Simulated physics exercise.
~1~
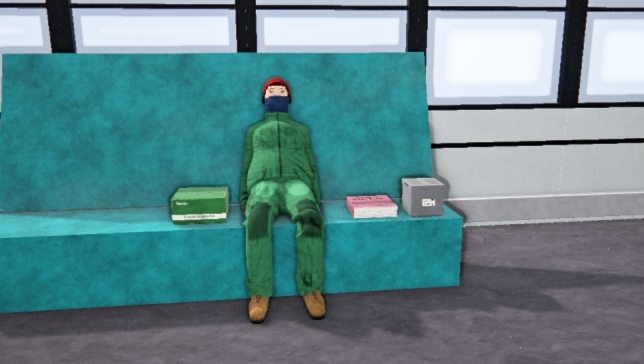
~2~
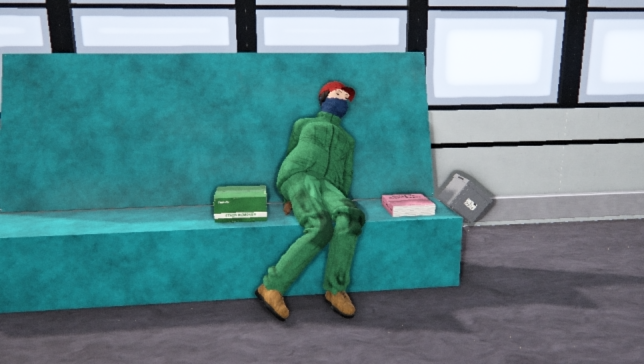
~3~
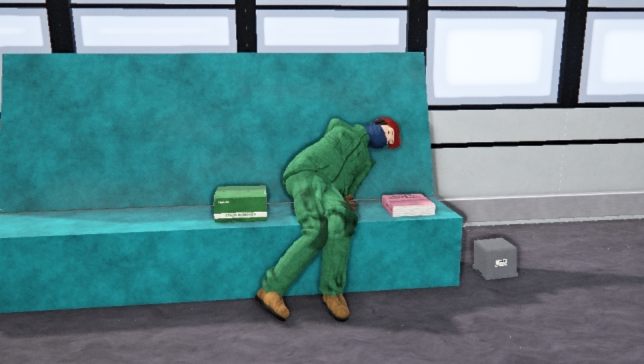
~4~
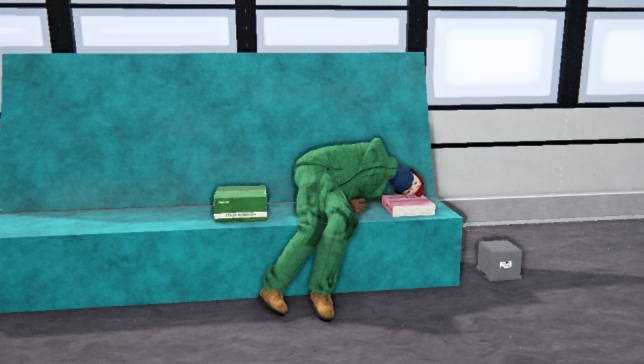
At first, a limp figure in green clothes and a red cap sits slumped against the back of a teal bench, with a green box on the left and a pink item and a grey box on the right. Then everything on the seat slides right, and the grey box tips over the bench's end as the sleeper leans after it. The grey box drops to the floor and lands upside down, while the sleeper's upper body folds sideways. Finally, the sleeper lies bent over to the right, head down by the pink item, hips still on the seat, with the green box and pink item remaining on the bench.
